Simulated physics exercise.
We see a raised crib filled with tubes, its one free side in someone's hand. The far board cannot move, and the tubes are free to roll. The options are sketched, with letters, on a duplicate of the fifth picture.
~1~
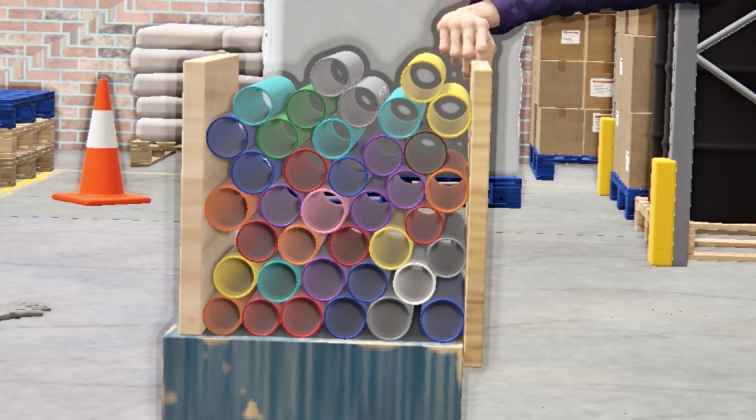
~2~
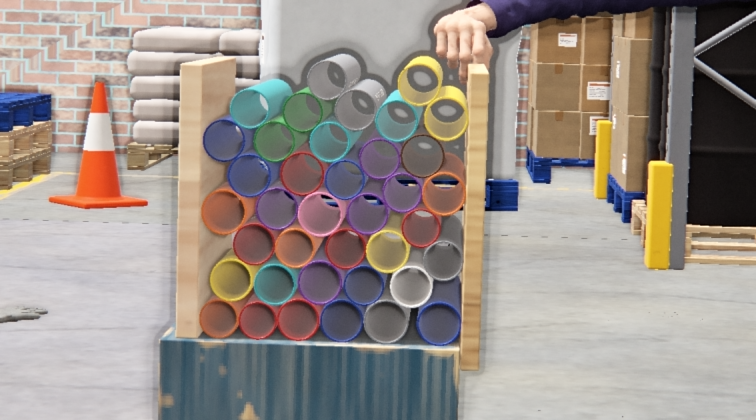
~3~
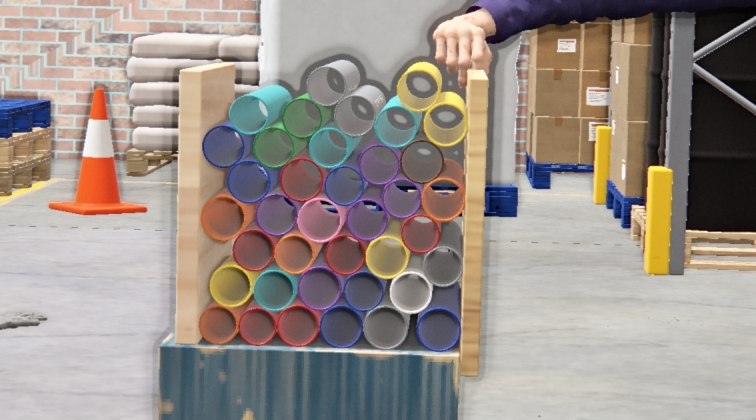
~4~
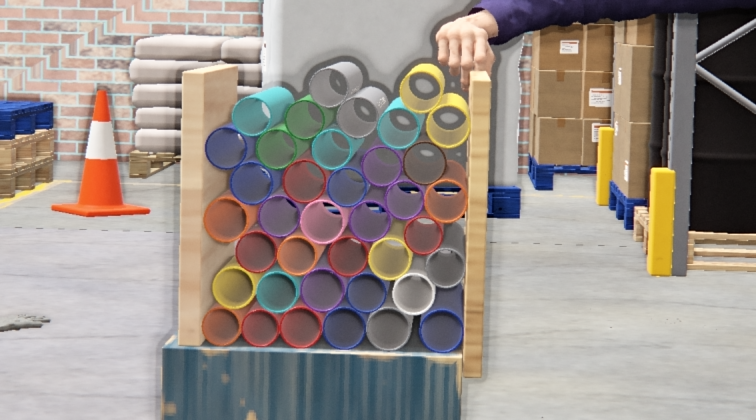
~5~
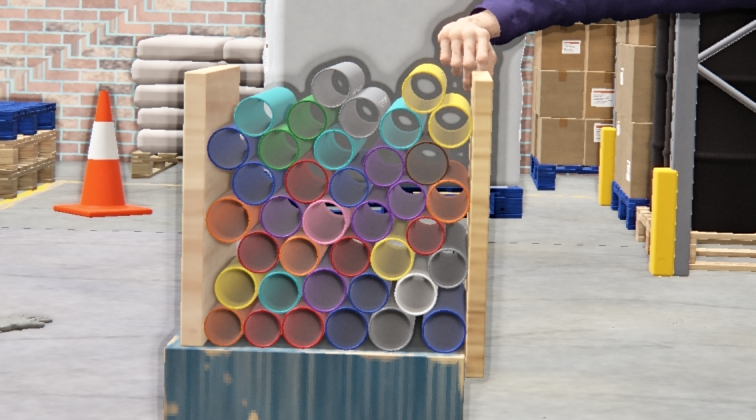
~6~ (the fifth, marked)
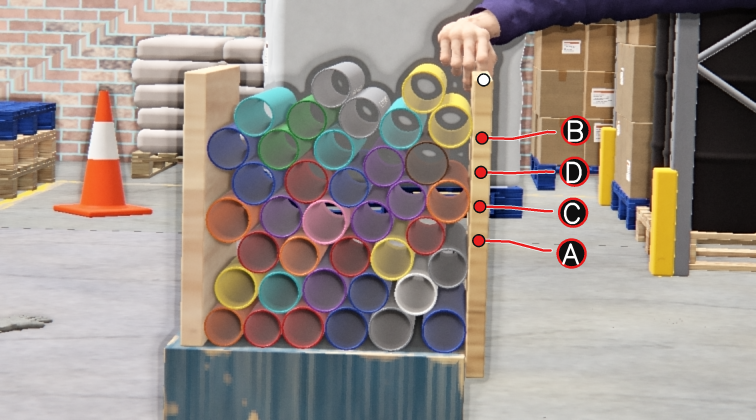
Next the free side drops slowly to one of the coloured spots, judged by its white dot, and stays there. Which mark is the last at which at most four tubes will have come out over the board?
A is the limit.
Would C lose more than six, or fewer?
At C, fewer than six.
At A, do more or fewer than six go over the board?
Fewer than six.
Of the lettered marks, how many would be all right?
Four of them.
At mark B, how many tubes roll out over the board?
The count is none.
On the marked copy, A at (479, 241); B at (482, 138); C at (480, 207); D at (481, 173); the white dot at (484, 80).
Following A. Soon after the start, top of the board (472, 151).
Later, top of the board (469, 230).
In the end, top of the board (469, 240), two out over the board.
As for the rest, B none out over the board; C two out over the board; D two out over the board.
